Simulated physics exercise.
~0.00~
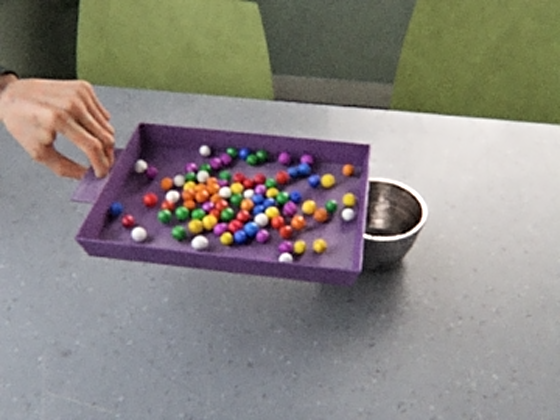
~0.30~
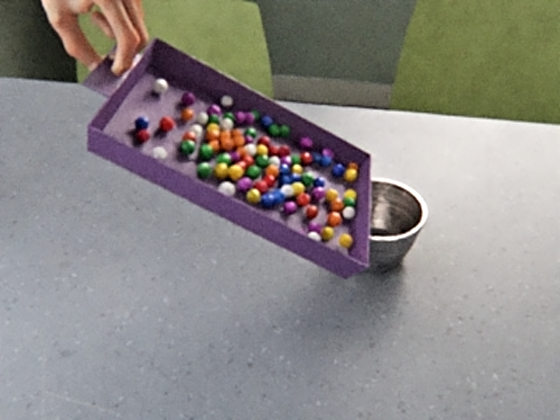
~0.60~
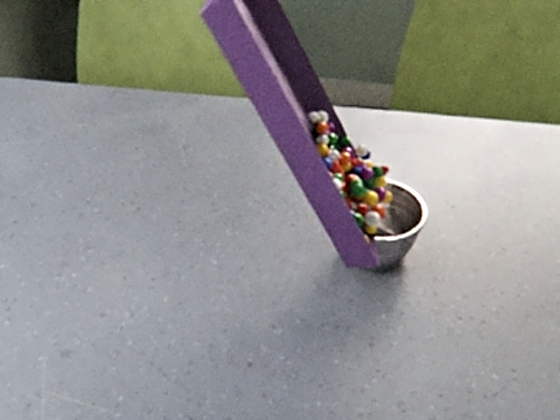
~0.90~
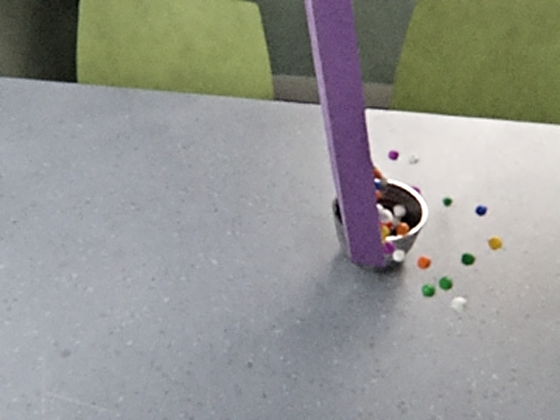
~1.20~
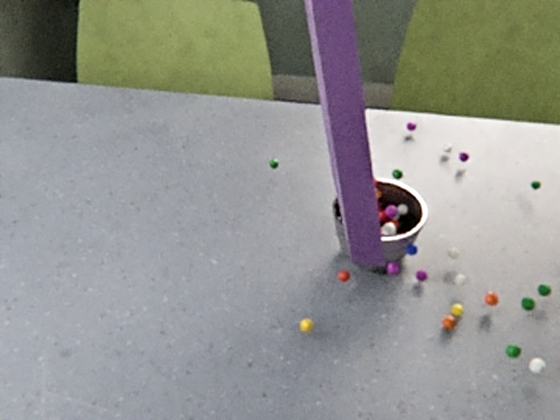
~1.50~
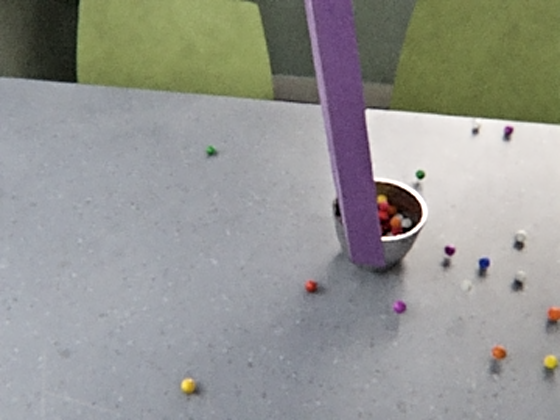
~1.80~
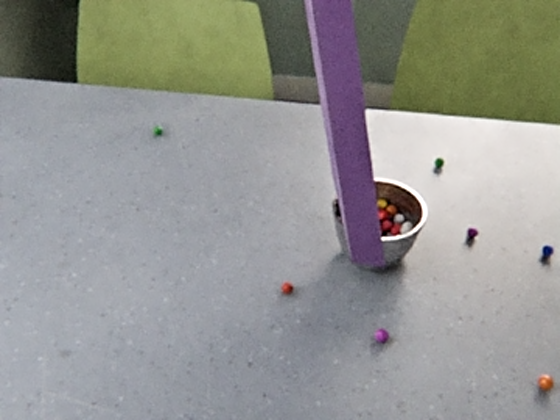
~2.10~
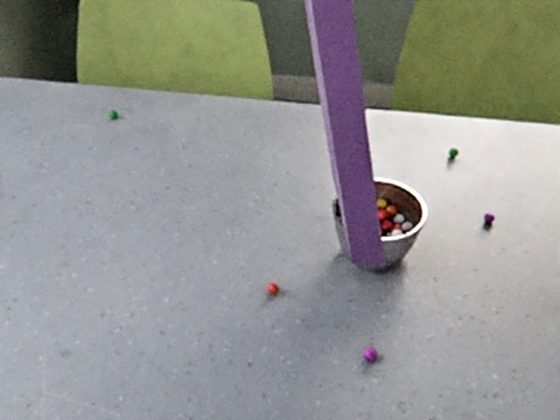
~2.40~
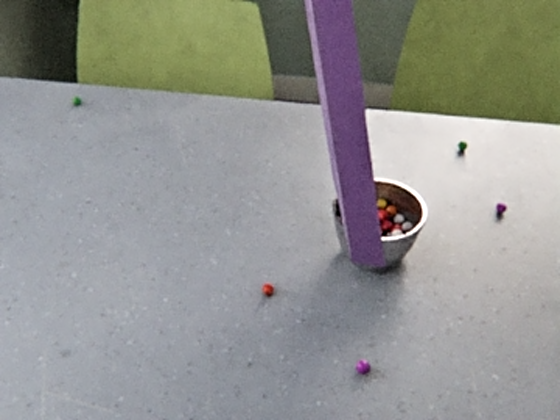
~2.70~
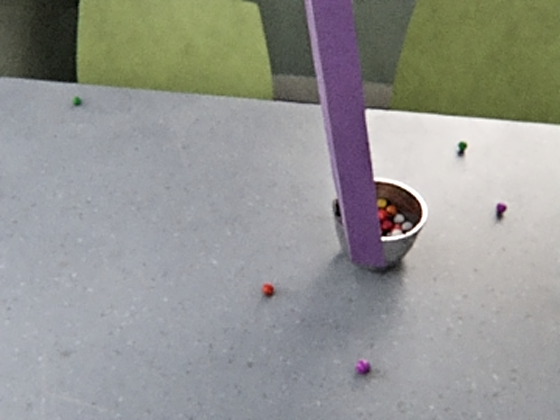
A purple tray of colorful marbles, held by a hand at its left end, tilts steeply to the right and pours them into a small metal bowl. Some scatter and roll across the gray table, many leaving view, until a few rest around the bowl, with others inside it.
